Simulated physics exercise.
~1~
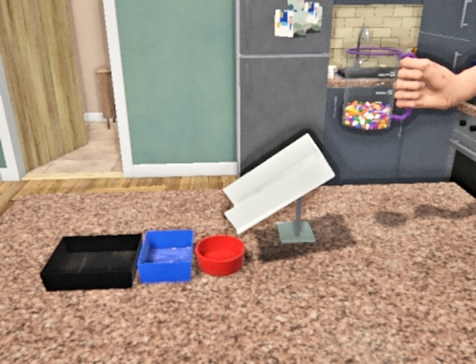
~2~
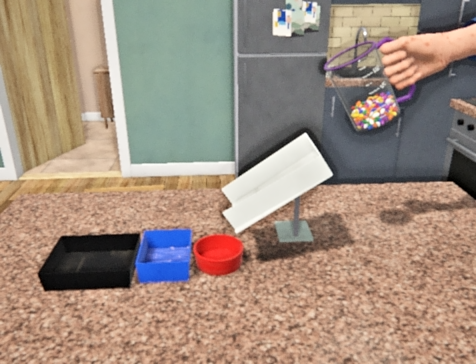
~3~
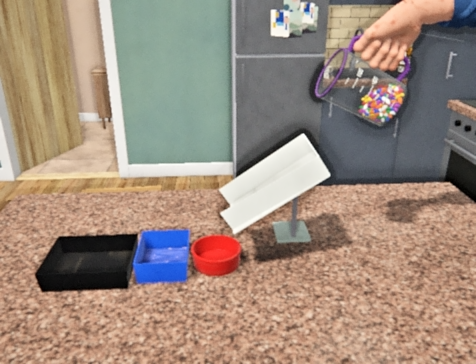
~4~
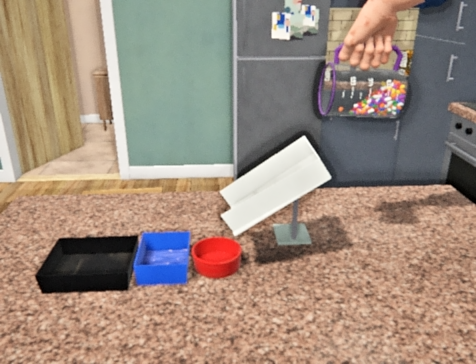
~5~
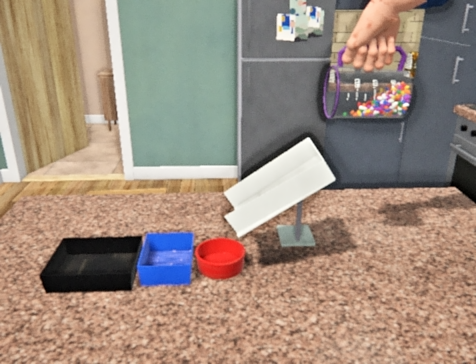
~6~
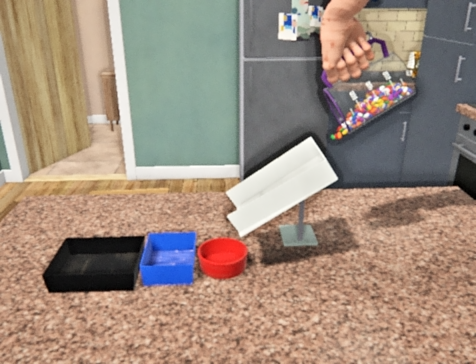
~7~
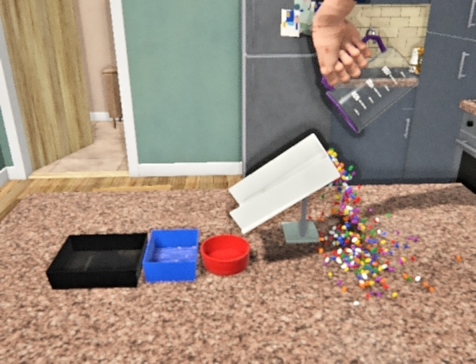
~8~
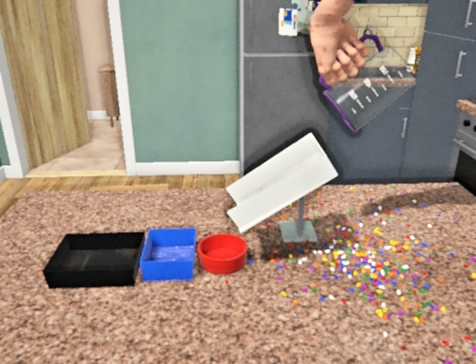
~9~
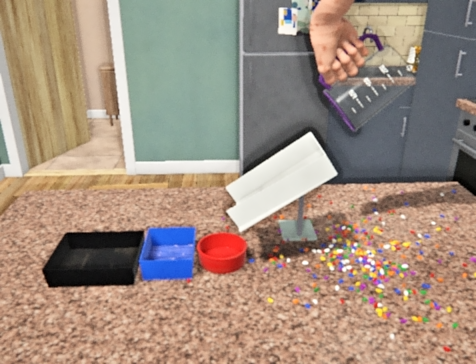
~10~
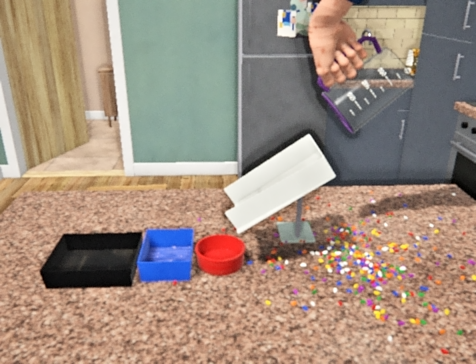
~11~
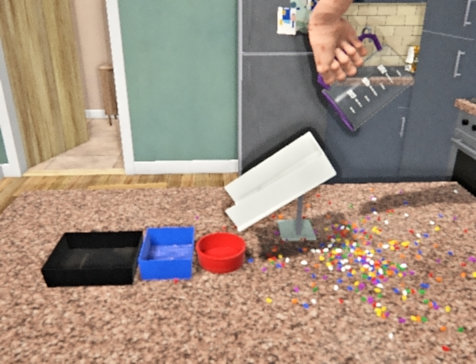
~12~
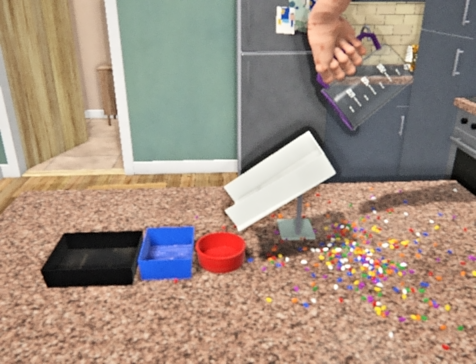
A hand tilted a clear, purple-rimmed jug of colourful jelly beans in stages above a sloping white chute, then tipped it right over, and the beans poured down behind the chute's raised end and scattered across the speckled counter, leaving all three containers empty.
